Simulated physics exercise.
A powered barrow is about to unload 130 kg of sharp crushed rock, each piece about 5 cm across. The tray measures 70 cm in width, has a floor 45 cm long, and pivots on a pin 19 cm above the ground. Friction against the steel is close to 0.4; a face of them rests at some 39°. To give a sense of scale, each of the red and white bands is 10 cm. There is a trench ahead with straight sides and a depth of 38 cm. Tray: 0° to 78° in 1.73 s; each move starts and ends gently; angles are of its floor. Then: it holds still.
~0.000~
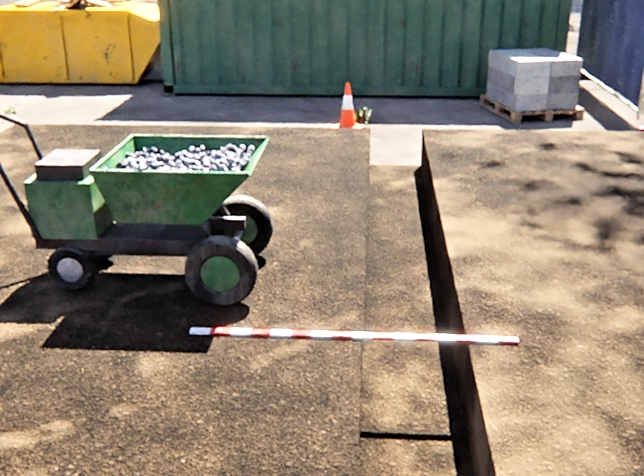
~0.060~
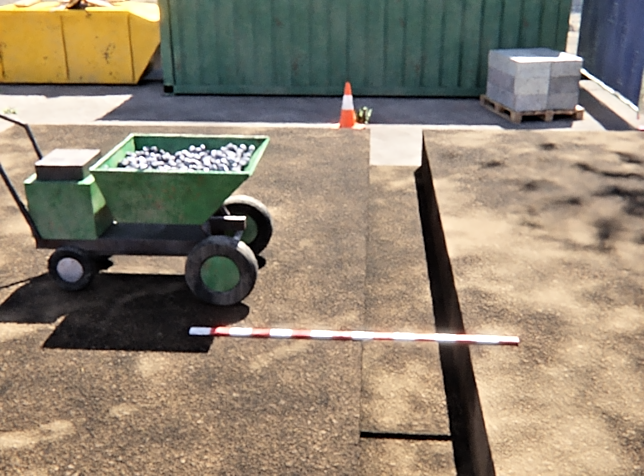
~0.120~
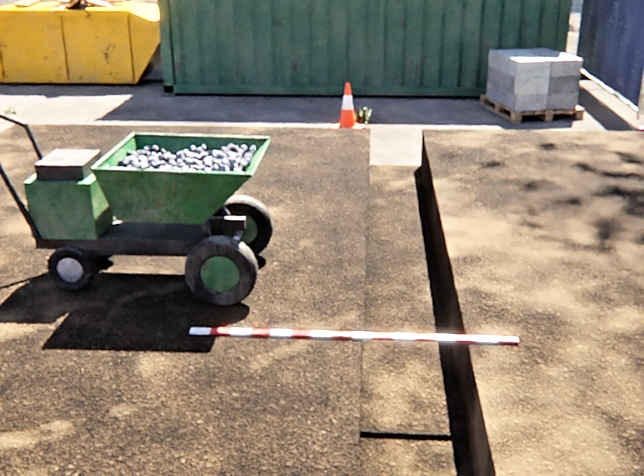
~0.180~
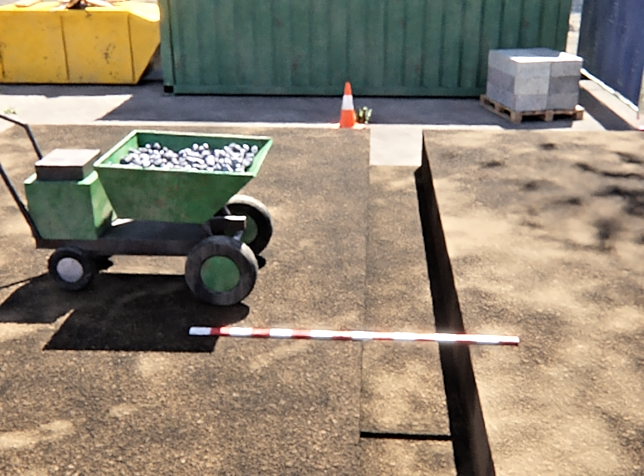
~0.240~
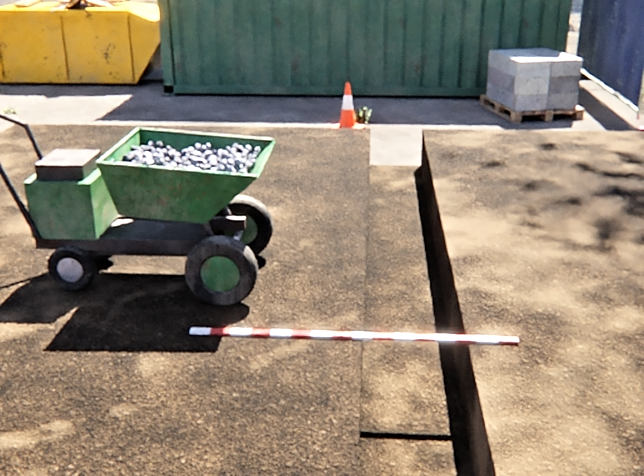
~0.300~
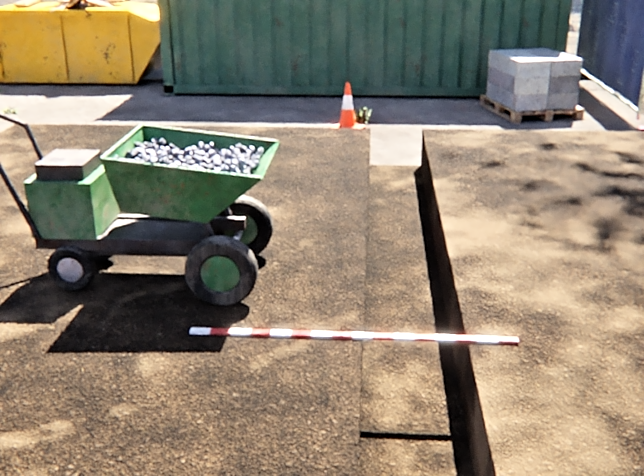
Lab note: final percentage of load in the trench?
Approx. 66 %.
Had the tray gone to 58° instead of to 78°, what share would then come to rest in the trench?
Some 15% would finish there.
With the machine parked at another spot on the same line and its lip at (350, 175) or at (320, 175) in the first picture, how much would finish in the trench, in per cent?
It comes to about 75 and 100 in a hundred.
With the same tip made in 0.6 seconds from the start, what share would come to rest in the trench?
It would be near 85 percent.
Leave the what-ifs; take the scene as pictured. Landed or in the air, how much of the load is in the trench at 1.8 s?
Something like 35 in a hundred.
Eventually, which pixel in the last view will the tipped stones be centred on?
Roughly at (396, 333).
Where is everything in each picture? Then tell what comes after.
The tray is at 0°, its lip at (249, 174); the top of the load is at (198, 155), in the first frame.
Lip at (250, 175), floor tilted 0°, highest stones at (199, 155); the stones move at 0.1 m/s on average, in the second frame.
The tray is at 1°, its lip at (251, 175); the top of the load is at (188, 155); the stones move at 0.2 m/s on average, in the third frame.
The tray is at 2°, its lip at (254, 176); the top of the load is at (178, 153); the stones move at 0.2 m/s on average, in the fourth frame.
The tray is at 4°, its lip at (257, 177); the top of the load is at (162, 151); the stones move at 0.3 m/s on average, in the fifth frame.
Lip at (261, 179), floor tilted 6°, highest stones at (159, 149); the stones move at 0.3 m/s on average, in the sixth frame.
After 1.3 s the floor is at 66°; 99 % in the tray, 1 % short of the trench; the foremost stones are at (340, 263).
After 1.8 s the floor is at 78°; 45 % in the tray, 20 % short of the trench, 35 % in the trench; the foremost stones are at (446, 344).
After 2.2 s the floor is at 78°; 20 % in the tray, 23 % short of the trench, 57 % in the trench; the foremost stones are at (449, 344).
After 4.1 s the floor is at 78°; 12 % in the tray, 23 % short of the trench, 66 % in the trench; the foremost stones are at (447, 329).
